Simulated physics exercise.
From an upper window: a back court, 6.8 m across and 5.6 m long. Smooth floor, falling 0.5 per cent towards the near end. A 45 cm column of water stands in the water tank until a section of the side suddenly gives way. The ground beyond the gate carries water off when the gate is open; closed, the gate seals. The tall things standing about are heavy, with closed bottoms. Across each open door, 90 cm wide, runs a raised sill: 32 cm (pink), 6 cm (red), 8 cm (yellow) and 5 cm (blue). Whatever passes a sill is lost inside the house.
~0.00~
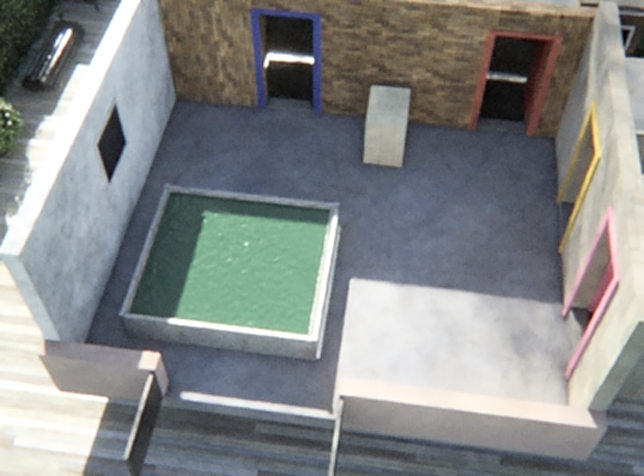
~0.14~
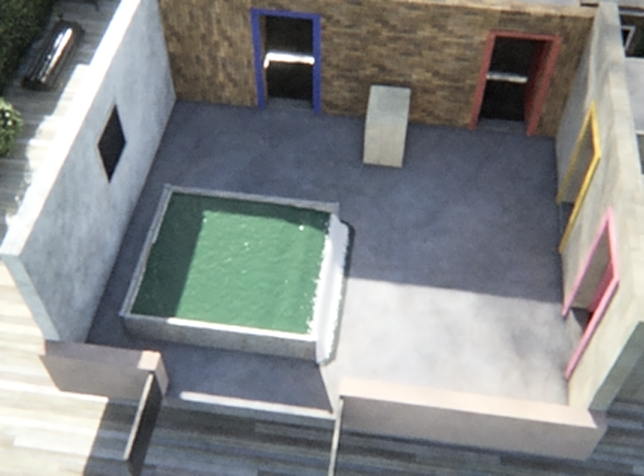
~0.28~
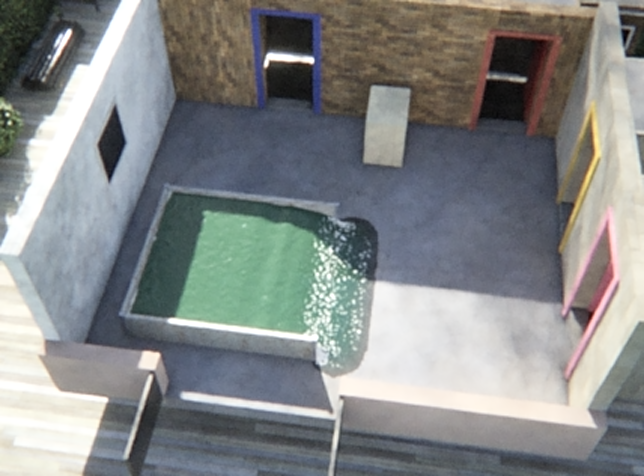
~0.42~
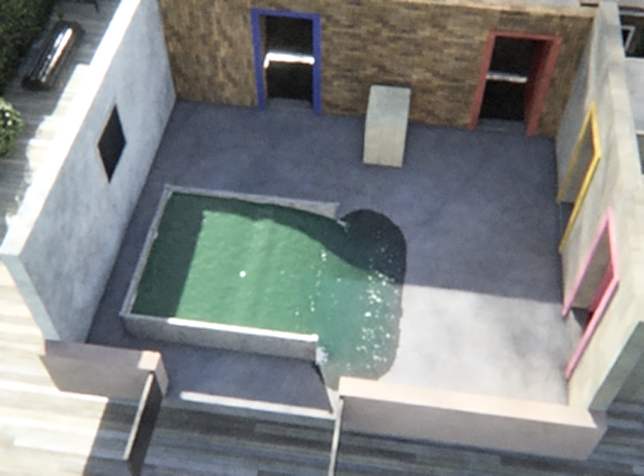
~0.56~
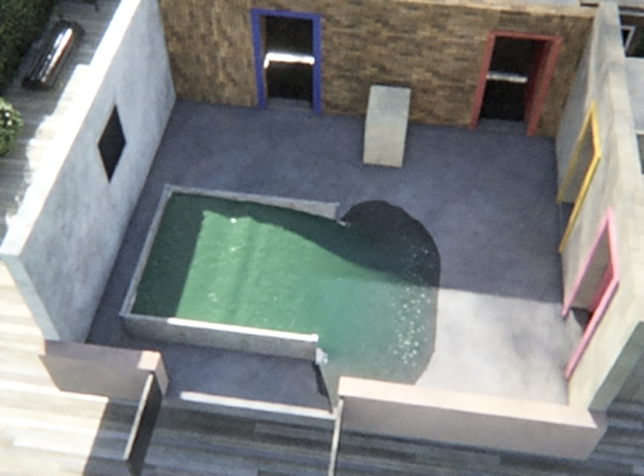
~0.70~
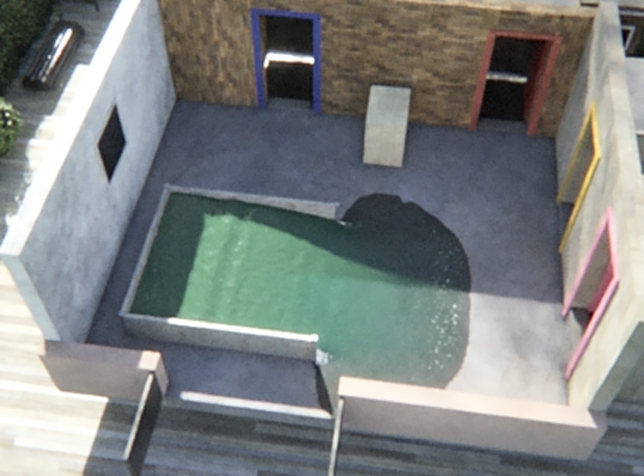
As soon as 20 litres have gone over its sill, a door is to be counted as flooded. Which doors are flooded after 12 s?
Result: Pink door: Short. Red door: Surplus. Yellow door: Surplus. Blue door: Short.
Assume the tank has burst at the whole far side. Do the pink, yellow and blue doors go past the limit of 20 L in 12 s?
Pink falls short; yellow falls short; blue exceeds.
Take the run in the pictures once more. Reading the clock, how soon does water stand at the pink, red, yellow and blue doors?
Arrival: Pink 1.2 s, red 3.0 s, yellow 1.8 s, blue 6.0 s.
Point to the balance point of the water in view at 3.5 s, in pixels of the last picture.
Near (406, 293).
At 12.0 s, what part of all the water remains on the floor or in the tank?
Still there: Roughly 82 %.
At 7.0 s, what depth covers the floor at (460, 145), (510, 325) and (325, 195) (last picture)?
Depths: About 18, 9 and 3 centimetres.
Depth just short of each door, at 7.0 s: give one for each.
Depths in cm: Pink 9, red 15, yellow 9, blue 3.
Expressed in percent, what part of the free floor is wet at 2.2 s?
Near 45 per cent is wet.
After 1.4 s water covers 40 % of the floor and is deepest (20 cm) near (326, 343); pink door 17 cm at the sill, 0 L in, red door not reached, yellow door not reached, blue door not reached.
After 2.2 s water covers 45 % of the floor and is deepest (33 cm) near (557, 419); pink door 25 cm at the sill, 0 L in, red door not reached, yellow door 16 cm at the sill, 3 L in, blue door not reached.
After 3.5 s water covers 50 % of the floor and is deepest (30 cm) near (464, 395); pink door 27 cm at the sill, 0 L in, red door 8 cm at the sill, 0 L in, yellow door 18 cm at the sill, 40 L in, blue door not reached.
After 7.0 s water covers 75 % of the floor and is deepest (20 cm) near (411, 137); pink door 9 cm at the sill, 0 L in, red door 15 cm at the sill, 154 L in, yellow door 9 cm at the sill, 94 L in, blue door 3 cm at the sill, 0 L in.
After 12.0 s water covers 95 % of the floor and is deepest (12 cm) near (503, 424); pink door 8 cm at the sill, 0 L in, red door 6 cm at the sill, 239 L in, yellow door 7 cm at the sill, 112 L in, blue door 1 cm at the sill, 0 L in.
